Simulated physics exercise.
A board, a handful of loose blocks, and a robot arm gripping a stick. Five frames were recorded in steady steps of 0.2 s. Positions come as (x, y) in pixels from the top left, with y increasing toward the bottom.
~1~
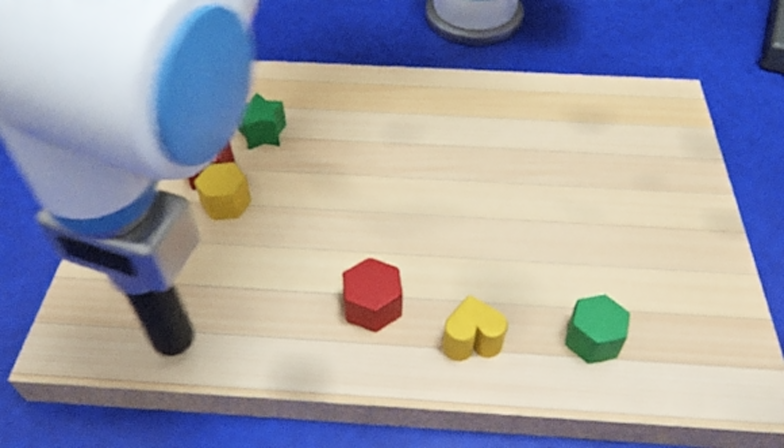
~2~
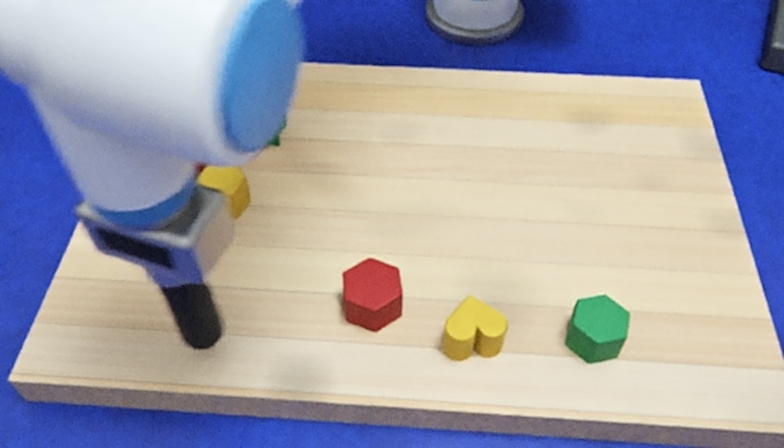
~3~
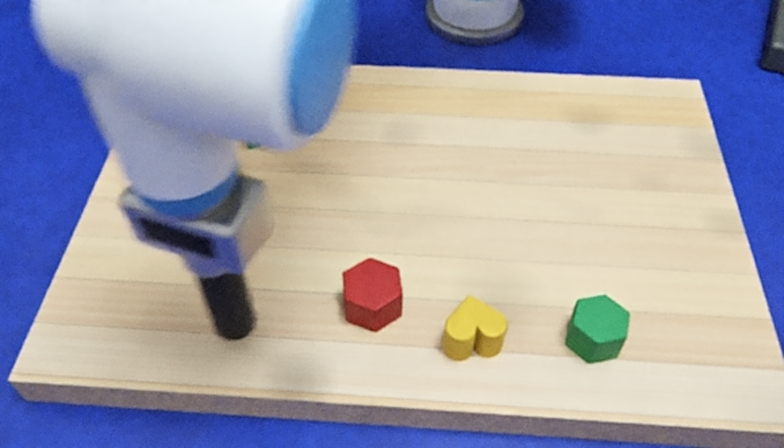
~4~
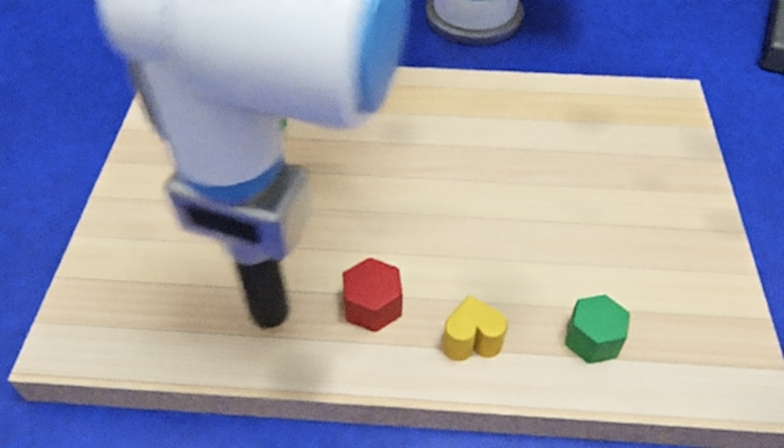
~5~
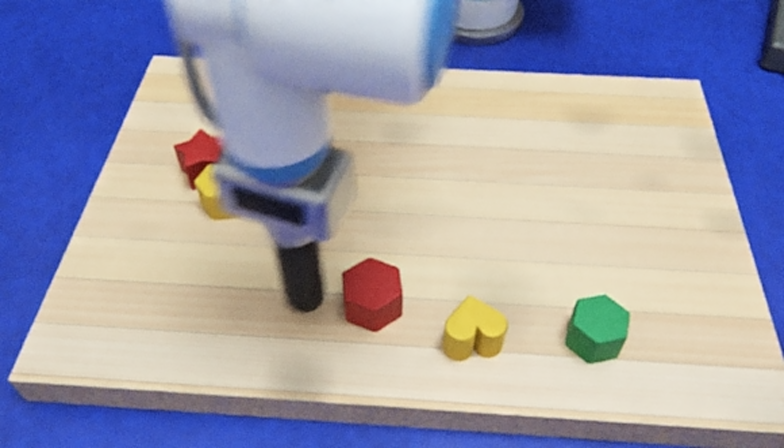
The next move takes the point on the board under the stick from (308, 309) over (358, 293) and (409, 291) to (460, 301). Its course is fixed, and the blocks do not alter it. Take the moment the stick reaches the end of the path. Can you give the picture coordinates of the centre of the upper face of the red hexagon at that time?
Somewhere near (503, 311).
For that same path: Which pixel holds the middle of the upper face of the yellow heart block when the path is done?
Around pixel (525, 356).
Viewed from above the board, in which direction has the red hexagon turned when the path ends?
From above, the turn goes clockwise.
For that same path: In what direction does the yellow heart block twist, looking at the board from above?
From above, the yellow heart block will be seen to turn clockwise.
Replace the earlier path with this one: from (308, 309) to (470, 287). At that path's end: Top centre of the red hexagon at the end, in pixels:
The red hexagon ends near (522, 282).
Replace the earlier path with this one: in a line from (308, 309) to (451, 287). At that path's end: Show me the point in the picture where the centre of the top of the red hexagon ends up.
I'd place it at (502, 281), taking the centre of its top.
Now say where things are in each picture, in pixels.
The first picture shows stick's lower end (174, 339); red hexagon (372, 282); yellow heart block (475, 319).
The second picture shows stick (204, 333); blocks still.
The third picture shows stick (236, 324); blocks still.
The fourth picture shows stick (270, 313); blocks still.
The fifth picture shows stick (306, 297); red hexagon (372, 282); yellow heart block (475, 319).
On the path given first. One third of the way, stick (357, 282); red hexagon (404, 283), turned 25° clockwise.
Two thirds of the way, stick (411, 279); red hexagon (455, 292), turned 50° clockwise; yellow heart block (490, 328).
At the end, stick (462, 289); red hexagon (503, 311), turned 70° clockwise; yellow heart block (525, 356), turned 25° clockwise.
